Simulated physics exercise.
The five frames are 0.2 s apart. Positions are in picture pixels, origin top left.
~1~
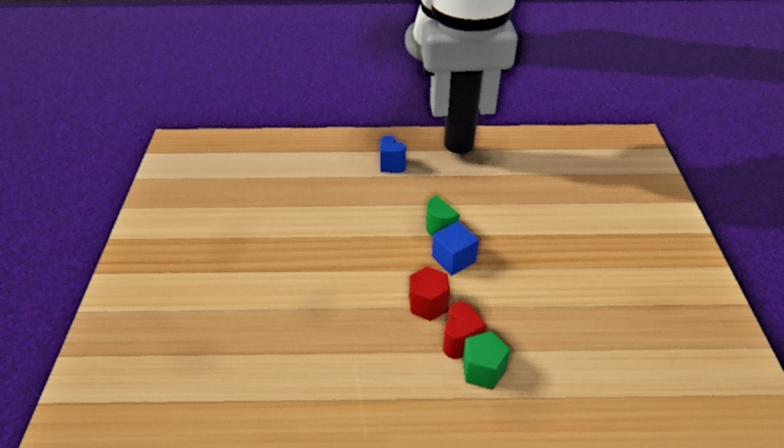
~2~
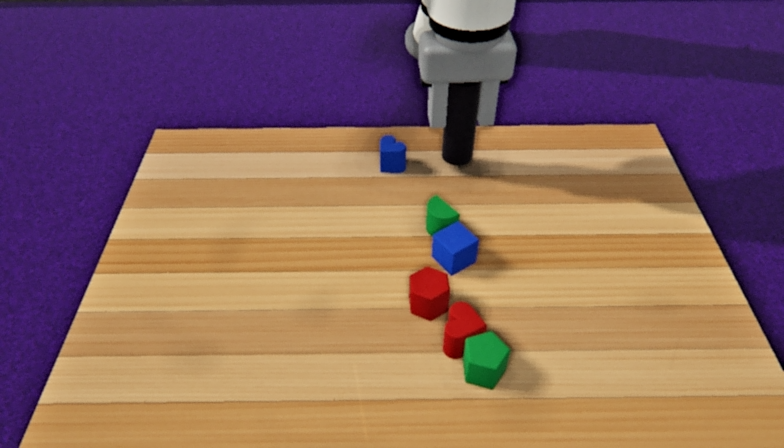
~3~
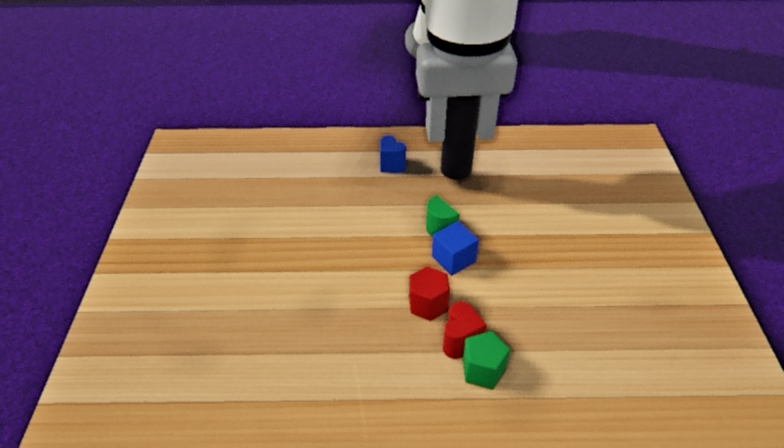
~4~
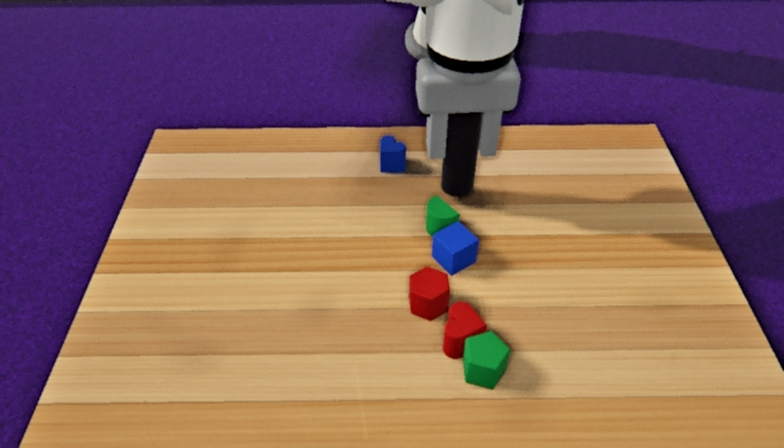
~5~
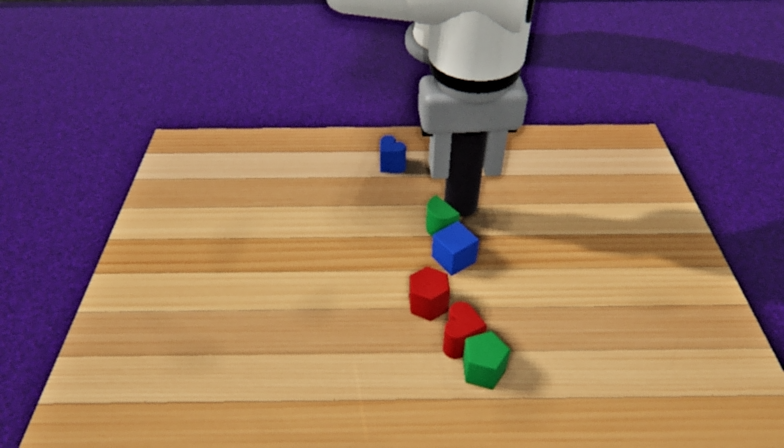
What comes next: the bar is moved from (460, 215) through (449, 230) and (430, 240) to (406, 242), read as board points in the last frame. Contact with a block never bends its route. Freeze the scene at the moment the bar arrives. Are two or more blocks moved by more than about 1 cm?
Going by the path, no.
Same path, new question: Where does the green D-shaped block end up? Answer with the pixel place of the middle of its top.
I think it will end close to (385, 233).
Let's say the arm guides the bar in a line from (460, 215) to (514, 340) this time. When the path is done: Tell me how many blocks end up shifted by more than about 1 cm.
My best guess is that a single block moves over 1 cm.
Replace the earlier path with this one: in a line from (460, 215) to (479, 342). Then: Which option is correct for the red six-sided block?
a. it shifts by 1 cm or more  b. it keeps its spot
That would be a.
What follows on the original path. Halfway along, bar at (441, 226); green D-shaped block at (418, 223).
At the end, bar at (406, 232); green D-shaped block at (385, 233), turned 15° anticlockwise; blue square piece in place.
